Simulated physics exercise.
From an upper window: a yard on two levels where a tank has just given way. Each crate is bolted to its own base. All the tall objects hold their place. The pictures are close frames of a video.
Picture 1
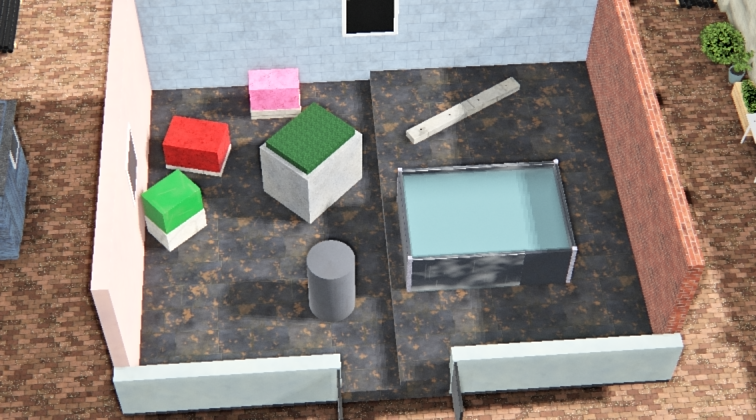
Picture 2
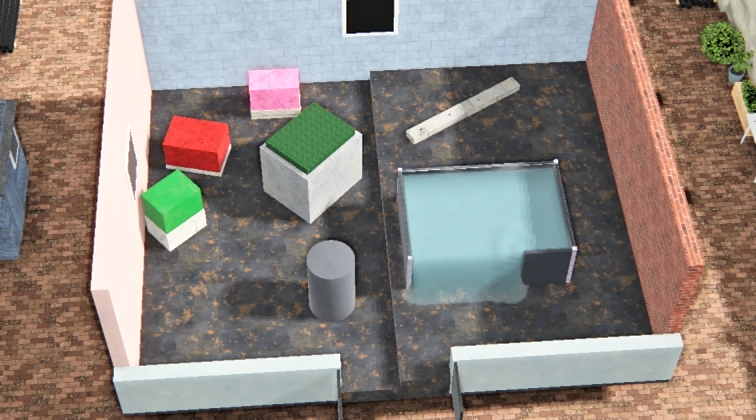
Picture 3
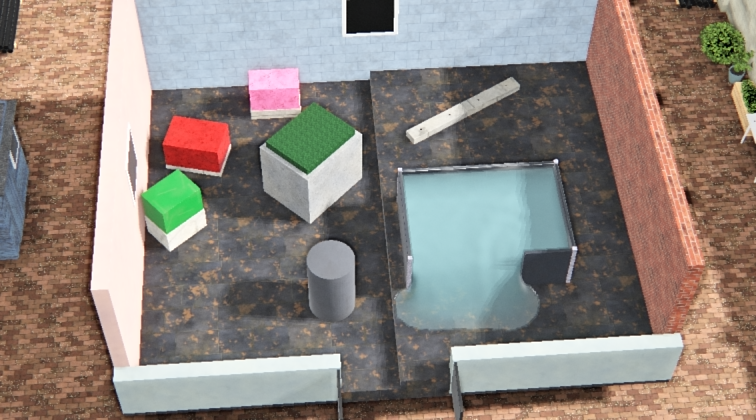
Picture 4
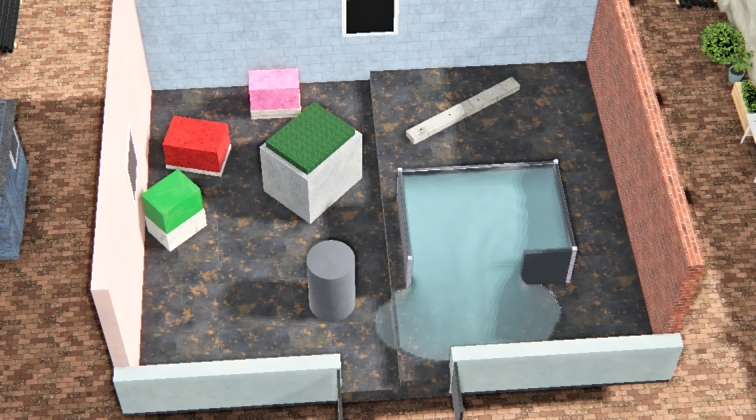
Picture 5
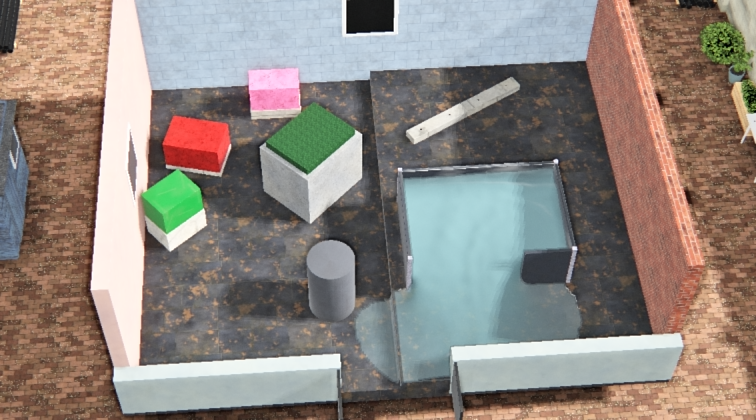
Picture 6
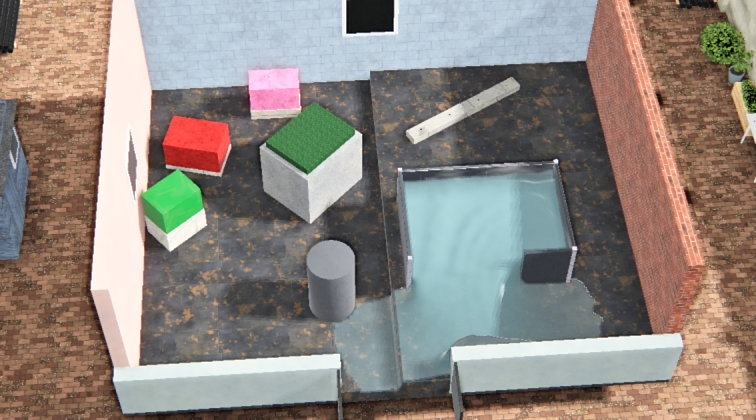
The clip opens on a walled yard seen from above, with a clear tank of still, pale blue water to the right of coloured blocks and a grey cylinder. Water pours through a gap in the tank's near side, then spreads across the dark floor toward the front walls and out both ways.
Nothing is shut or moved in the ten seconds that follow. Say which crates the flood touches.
In the end: The red crate stays dry; the green crate stays dry; the pink crate stays dry.
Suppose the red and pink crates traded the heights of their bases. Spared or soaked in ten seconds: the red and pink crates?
Then: The red crate is safe; the pink crate is spared.
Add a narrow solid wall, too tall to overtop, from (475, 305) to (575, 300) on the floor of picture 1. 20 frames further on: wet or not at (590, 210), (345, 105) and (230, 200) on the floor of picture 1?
One after the other: Covered, dry, no water.
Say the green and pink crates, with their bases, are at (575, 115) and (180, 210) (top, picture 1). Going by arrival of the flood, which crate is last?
I say the one in red.
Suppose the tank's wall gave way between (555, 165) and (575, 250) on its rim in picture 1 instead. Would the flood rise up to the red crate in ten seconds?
Then: Red is topped.
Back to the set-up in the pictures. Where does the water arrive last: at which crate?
Last comes the crate marked pink.
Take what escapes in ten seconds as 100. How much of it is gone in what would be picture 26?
Near 70 in a hundred.
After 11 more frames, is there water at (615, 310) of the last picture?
Answer: Wet.
A moment on, water covers 15 % of the floor; the red crate not reached, the green crate not reached, the pink crate not reached.
Next, water covers 25 % of the floor; the red crate not reached, the green crate not reached, the pink crate not reached.
Then, water covers 40 % of the floor; the red crate not reached, the green crate not reached, the pink crate not reached.
Later, water covers 60 % of the floor; the red crate water round its plinth, the green crate water round its plinth, the pink crate not reached.
In the end, water covers 90 % of the floor; the red crate stayed above the water, the green crate stayed above the water, the pink crate stayed above the water.
